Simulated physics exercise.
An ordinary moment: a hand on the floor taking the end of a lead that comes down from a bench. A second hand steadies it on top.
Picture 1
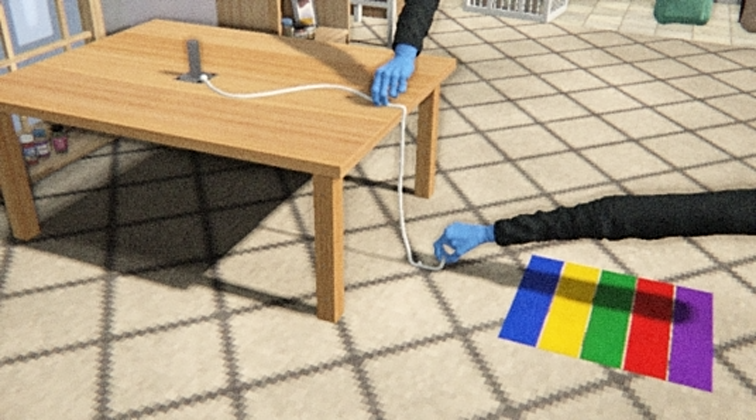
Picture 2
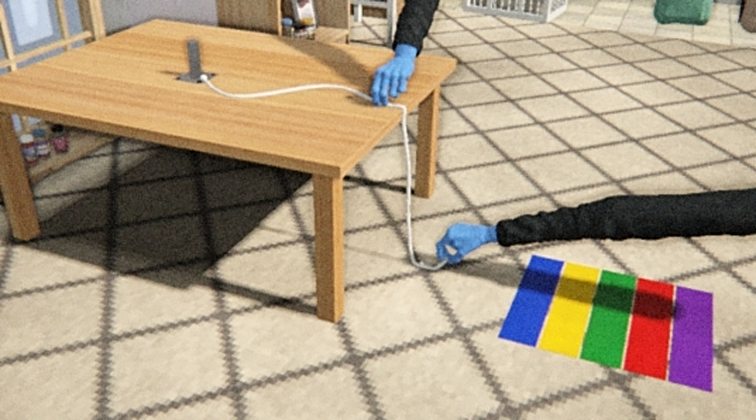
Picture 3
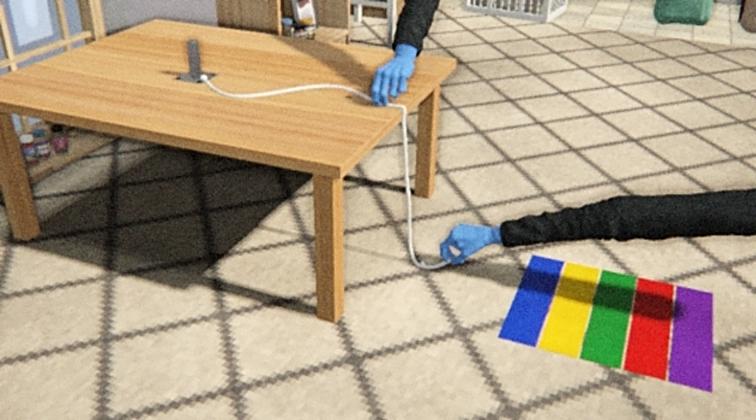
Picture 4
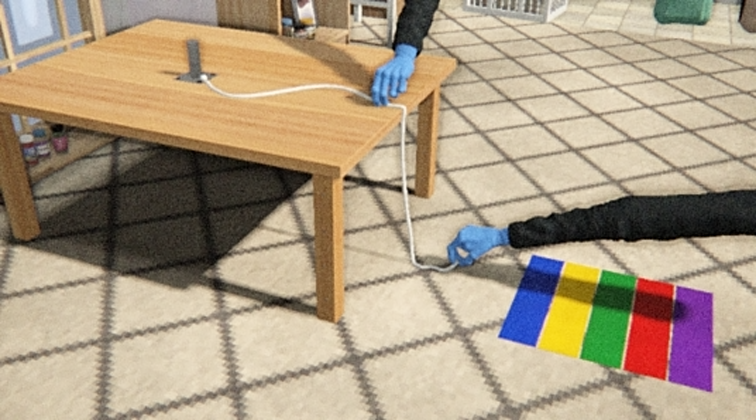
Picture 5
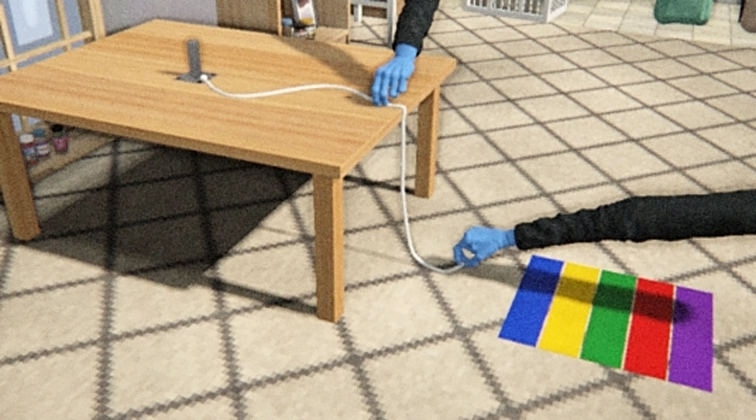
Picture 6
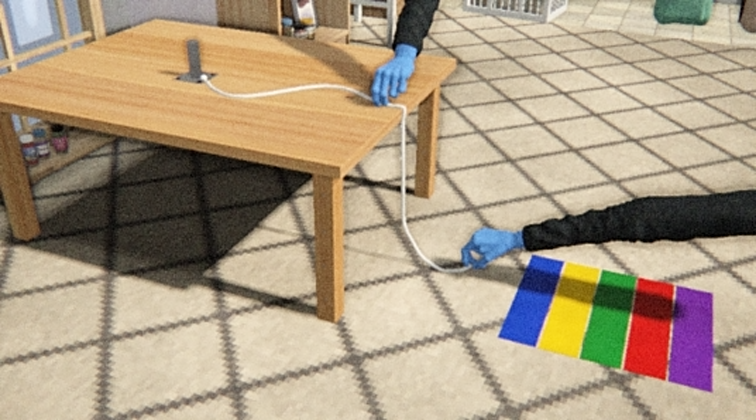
Blue-gloved hand on the floor drawing the end of a white lead slightly right, another gloved hand resting on the wooden table.
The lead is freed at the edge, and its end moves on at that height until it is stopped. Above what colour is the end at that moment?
The end stops over the green strip.
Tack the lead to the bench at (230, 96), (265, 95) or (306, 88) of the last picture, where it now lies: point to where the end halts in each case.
About (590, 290), (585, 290) and (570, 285).
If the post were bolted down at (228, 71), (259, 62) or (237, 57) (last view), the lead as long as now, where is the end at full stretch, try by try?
The places are (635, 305), (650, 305) and (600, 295).
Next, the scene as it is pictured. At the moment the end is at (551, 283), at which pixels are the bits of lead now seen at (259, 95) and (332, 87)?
They go to (285, 90) and to (355, 102).
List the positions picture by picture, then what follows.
End (444, 259); blue (523, 325); yellow (563, 335); green (604, 345); red (647, 356); purple (691, 367), in the first picture.
End (446, 260); lead through (213, 89) (273, 93) (345, 89) (401, 110) (409, 180) (410, 247), in the second picture.
End (450, 260), in the third picture.
End (457, 262); lead through (213, 89) (273, 93) (345, 89) (401, 110) (404, 179) (411, 247), in the fourth picture.
End (463, 264), in the fifth picture.
End (471, 265); lead through (213, 89) (273, 93) (345, 89) (401, 110) (403, 179) (415, 246), in the sixth picture.
Early on, end near (551, 283); over blue.
Midway, end near (590, 292); over yellow.
At the end of the slack, end near (615, 298); over green. It gets as far as the green strip.
